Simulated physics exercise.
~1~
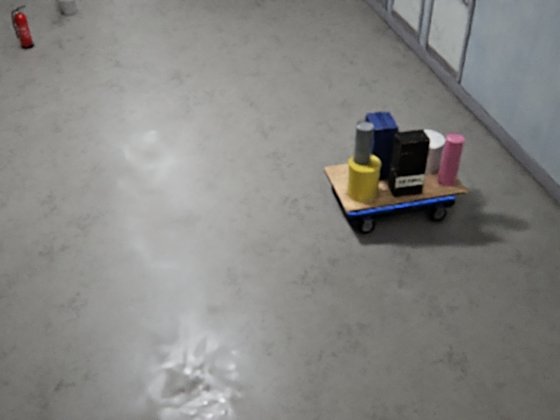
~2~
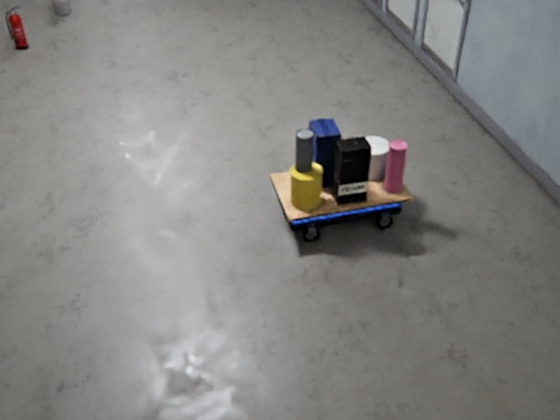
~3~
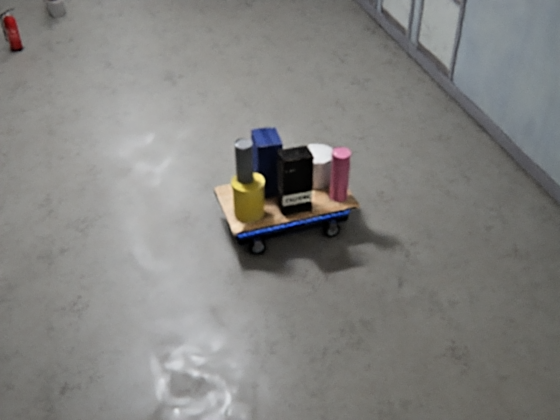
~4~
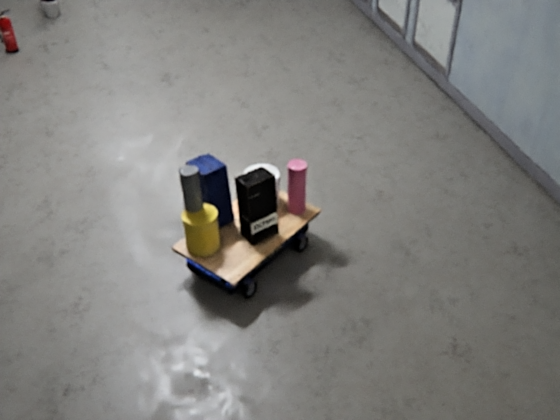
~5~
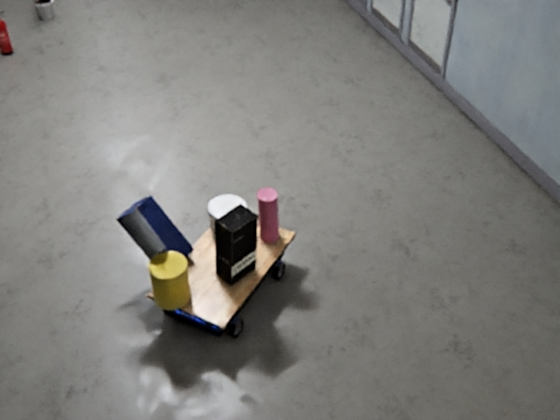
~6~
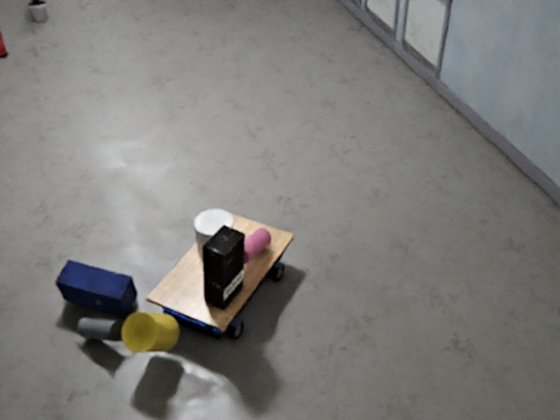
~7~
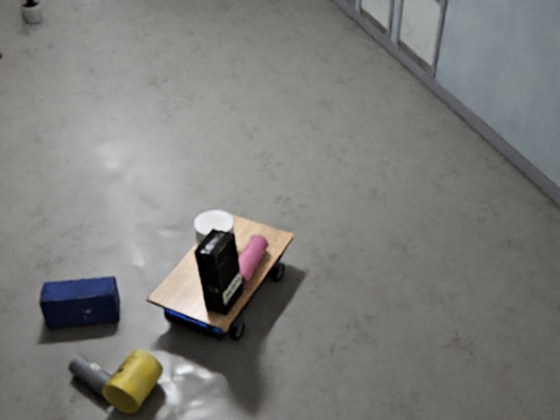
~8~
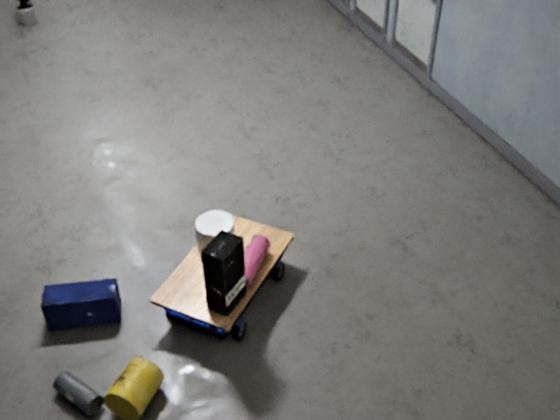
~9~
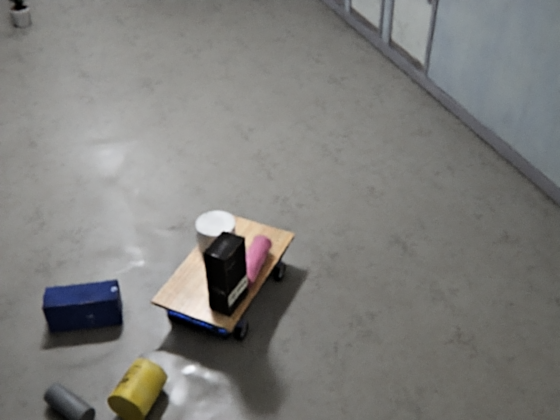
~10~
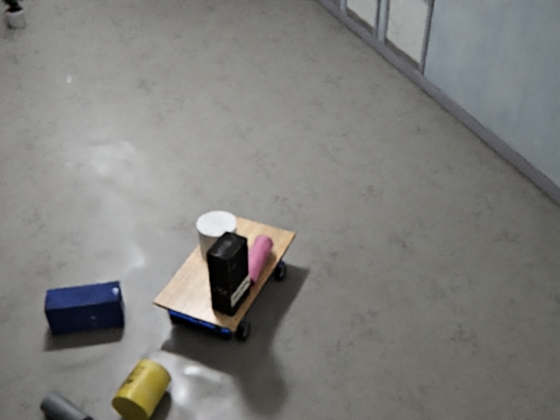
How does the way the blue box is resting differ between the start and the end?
At the start the blue box stands upright on the cart, and at the end it lies on its side on the floor to the left of the cart.
